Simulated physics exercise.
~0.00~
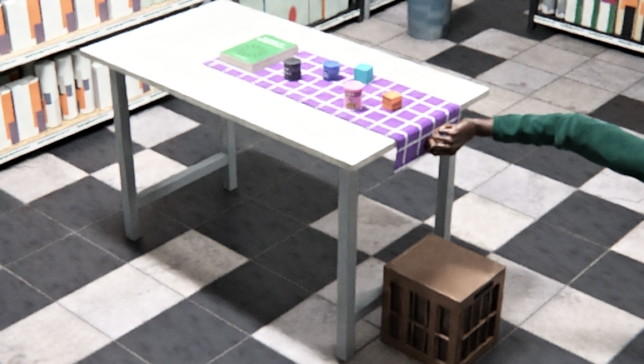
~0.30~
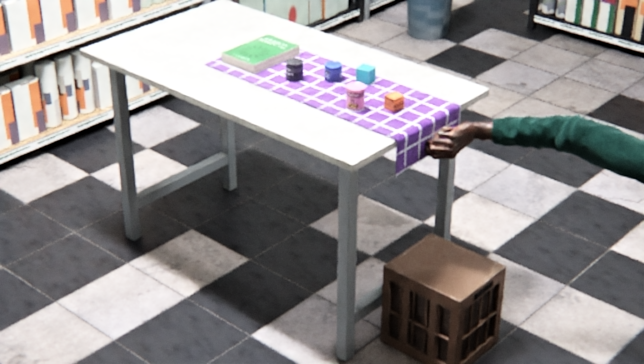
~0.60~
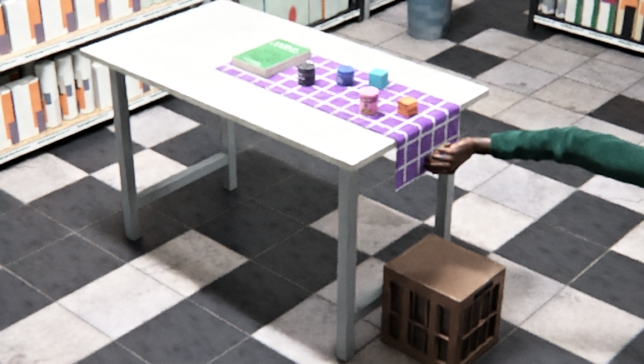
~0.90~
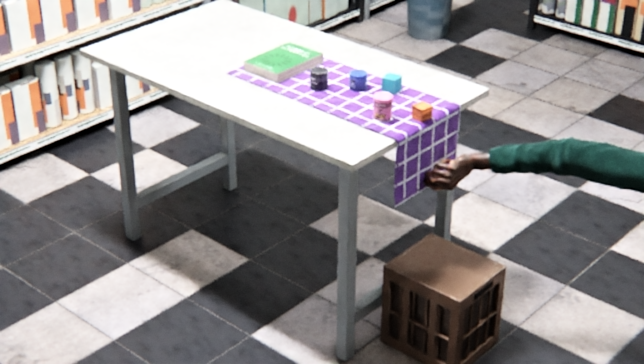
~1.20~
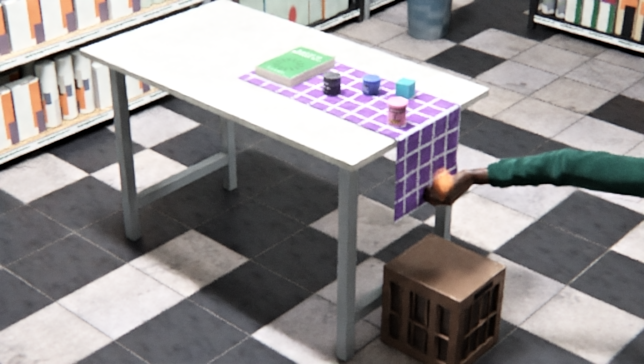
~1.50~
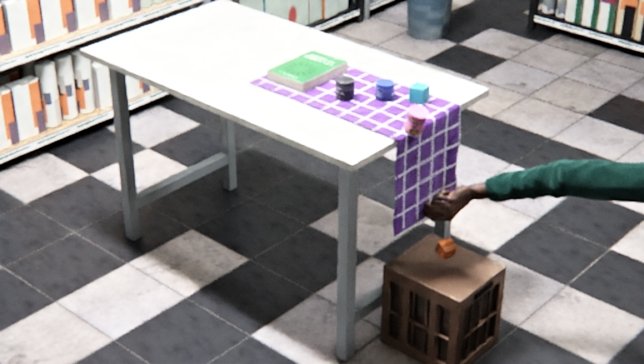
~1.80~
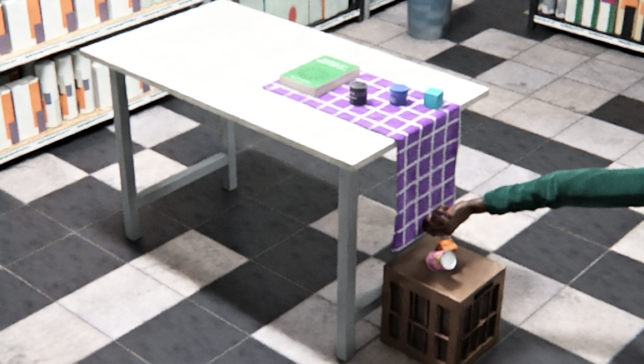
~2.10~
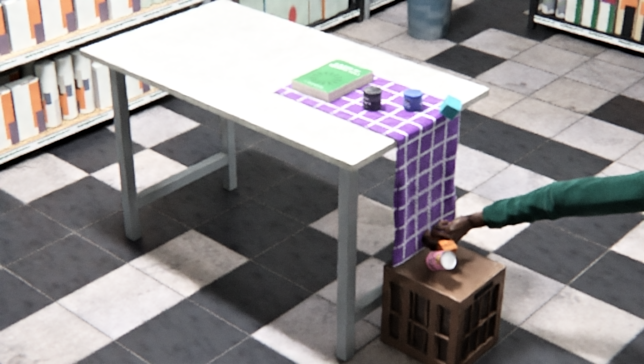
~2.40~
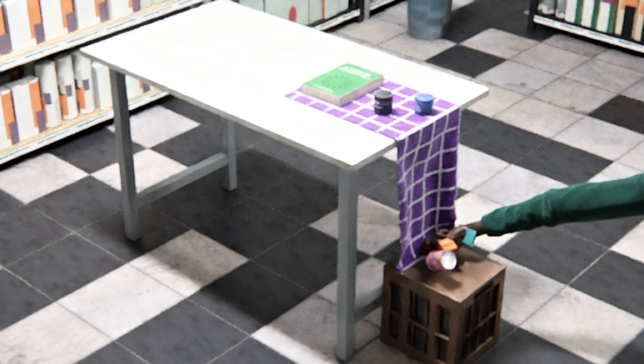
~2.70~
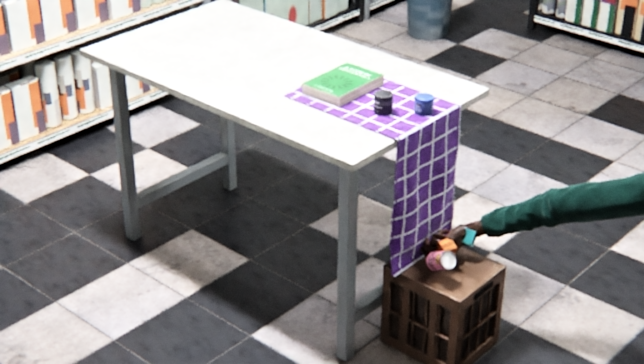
At the start, a purple checked cloth lies on a white table, holding a green book, a black pot, a blue pot, a turquoise cube, a pink can and an orange cube, while a green-sleeved arm grips its hanging end. The hand draws the cloth down and everything on it slides right. The orange cube goes over the edge first and lands on the brown crate below. The pink can tips and follows, ending upside down, then the turquoise cube drops too. The hem reaches the crate and the pulling stops, with the book and both pots still on the table.
